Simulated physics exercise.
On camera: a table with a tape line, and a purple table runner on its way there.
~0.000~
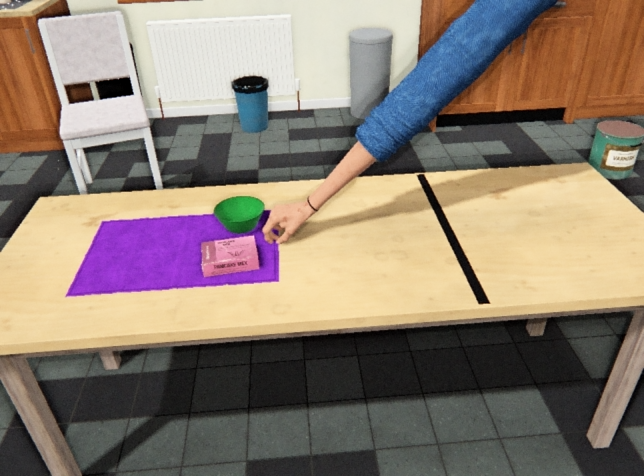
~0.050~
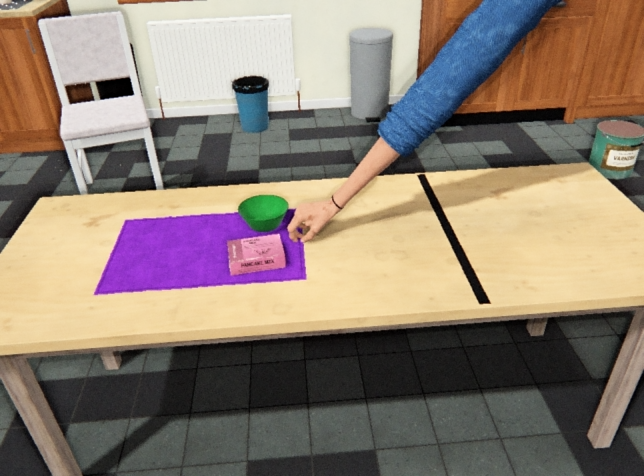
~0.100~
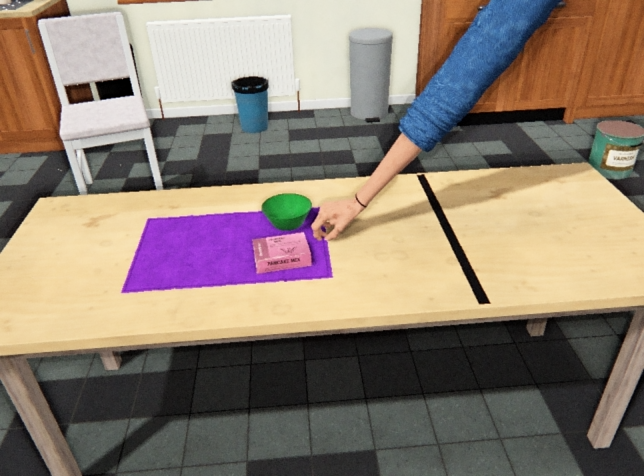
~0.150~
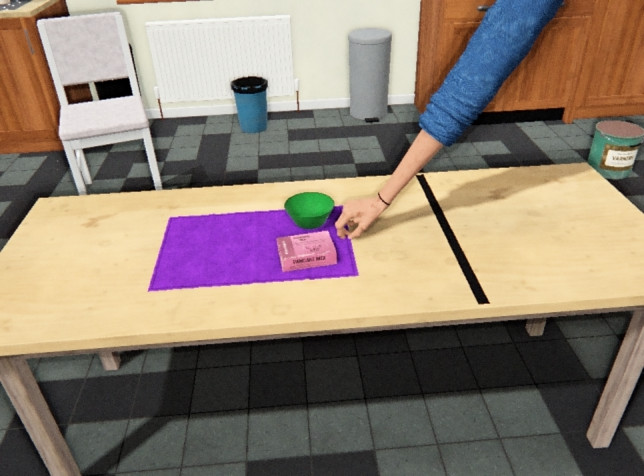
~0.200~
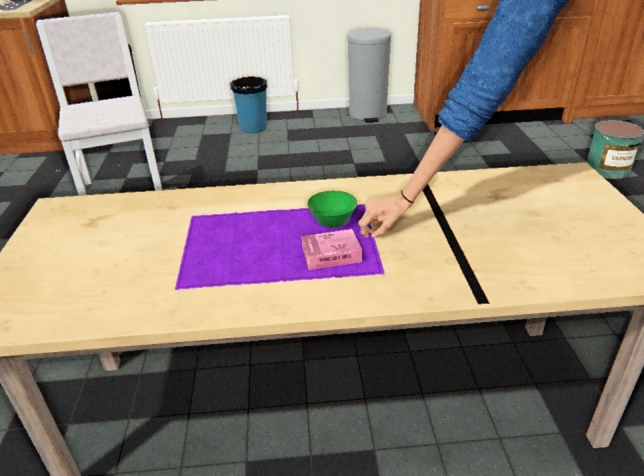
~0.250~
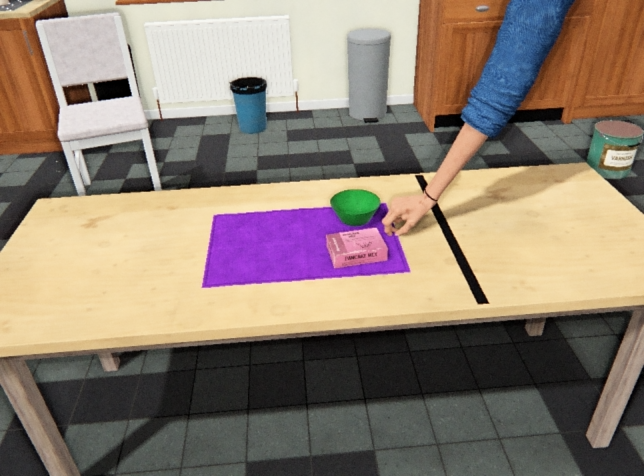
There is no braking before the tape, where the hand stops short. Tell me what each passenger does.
In the end the green bowl leaves the cloth and the pink packet shoots off the front.
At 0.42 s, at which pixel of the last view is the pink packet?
At about (437, 241).
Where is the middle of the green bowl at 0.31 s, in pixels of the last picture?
Close to (383, 208).
Around 0.31 s, hem short of the tape; green bowl on the cloth near (383, 208); pink packet on the cloth near (386, 245).
Around 0.42 s, hem at the tape; green bowl on the cloth near (429, 205); pink packet on the cloth near (437, 241).
Finally, hem at the tape; green bowl ahead of the hem near (484, 202); pink packet ahead of the hem near (495, 238). The green bowl shoots off the front and the pink packet slides clear of the cloth.
